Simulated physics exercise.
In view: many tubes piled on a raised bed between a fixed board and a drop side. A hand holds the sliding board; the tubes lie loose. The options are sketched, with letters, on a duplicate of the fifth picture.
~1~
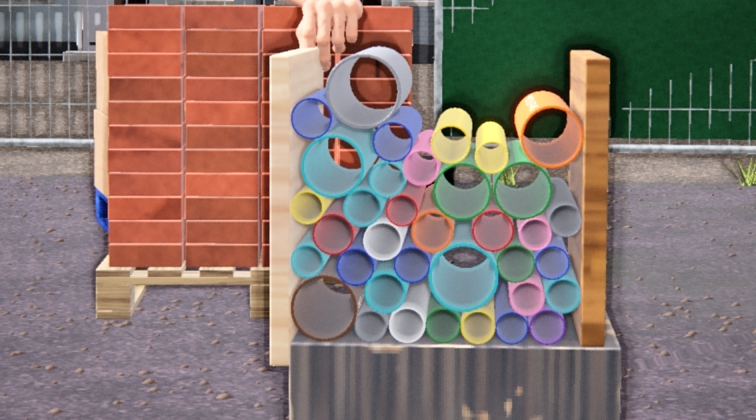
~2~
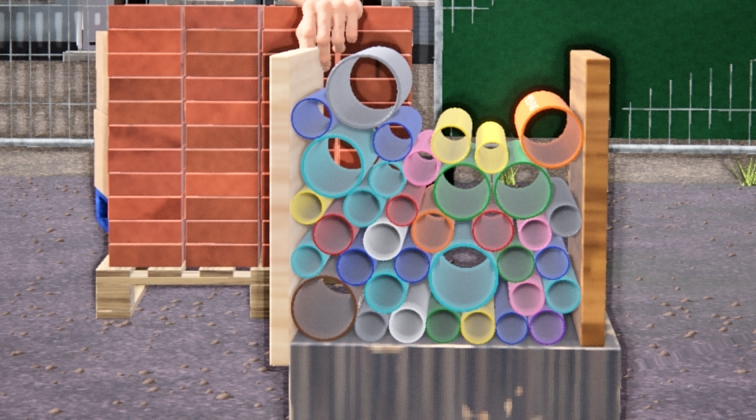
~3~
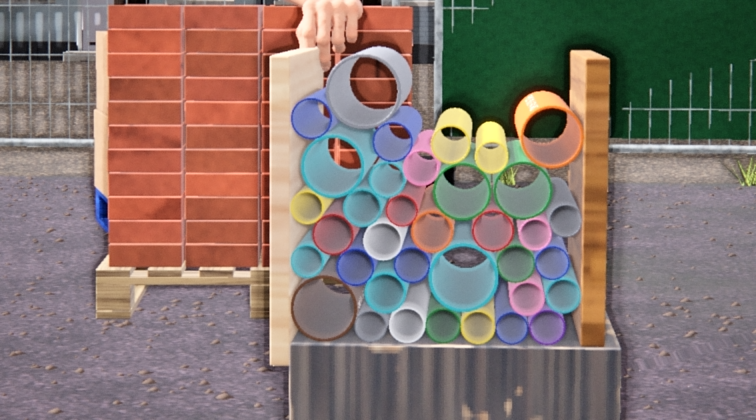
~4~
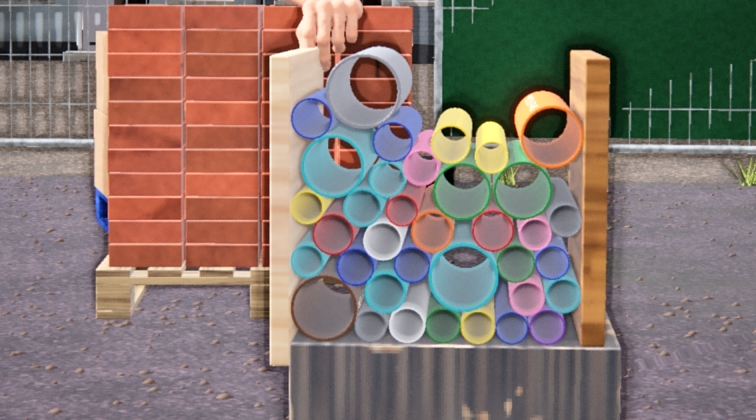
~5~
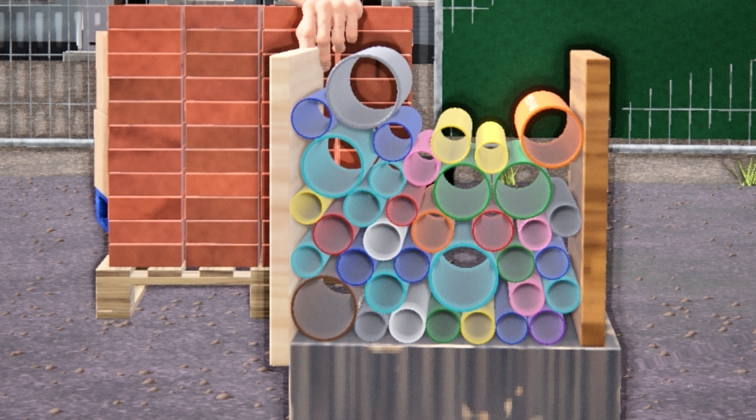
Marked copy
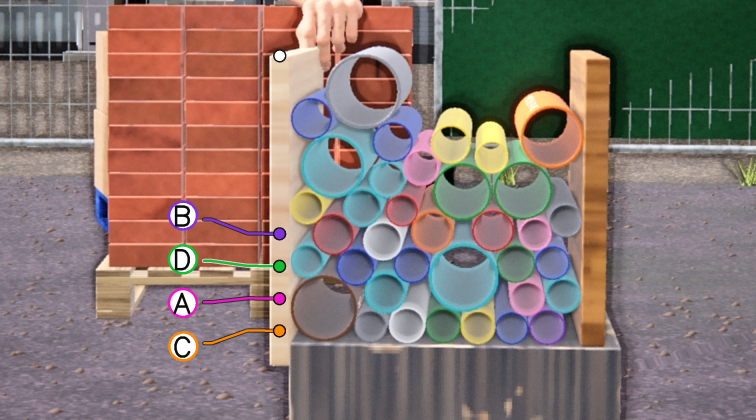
A heap of loose, colourful tubes sits between two upright wooden boards on a grey base, seen straight on from the front in a paved yard with a fence and green panel behind. Grey and blue tubes top the left side, orange the right, brown the lower left, beside red bricks on a pallet. A hand stays at the left board's top, and neither tubes nor camera visibly moves.
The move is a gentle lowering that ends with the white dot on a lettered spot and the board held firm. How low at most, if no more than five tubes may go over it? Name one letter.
At most to D.
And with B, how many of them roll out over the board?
It comes to one.
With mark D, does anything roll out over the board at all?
Yes.
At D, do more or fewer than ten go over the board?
It loses fewer than ten.
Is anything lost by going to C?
At C: Yes.
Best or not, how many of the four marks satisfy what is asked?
Two of the four.
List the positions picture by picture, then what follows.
In the first frame, side board (299, 192); a brown tube (324, 308); a blue tube (512, 328).
In the second frame, a blue tube (512, 328); a blue tube (356, 267).
In the third frame, a blue tube (552, 263); a red tube (493, 231).
In the fourth frame, a red tube (402, 211); a blue tube (393, 142).
In the fifth frame, a grey tube (364, 92); side board (299, 192); a brown tube (324, 308).
On the marked copy, A at (280, 299); B at (280, 234); C at (279, 331); D at (280, 266); the white dot at (280, 56).
Taking D. A third of the way, top of the board (290, 144).
Two thirds of the way, top of the board (290, 243).
When it is over, top of the board (290, 266), four out over the board.
As for the rest, A more than five out over the board; B one out over the board; C more than five out over the board.
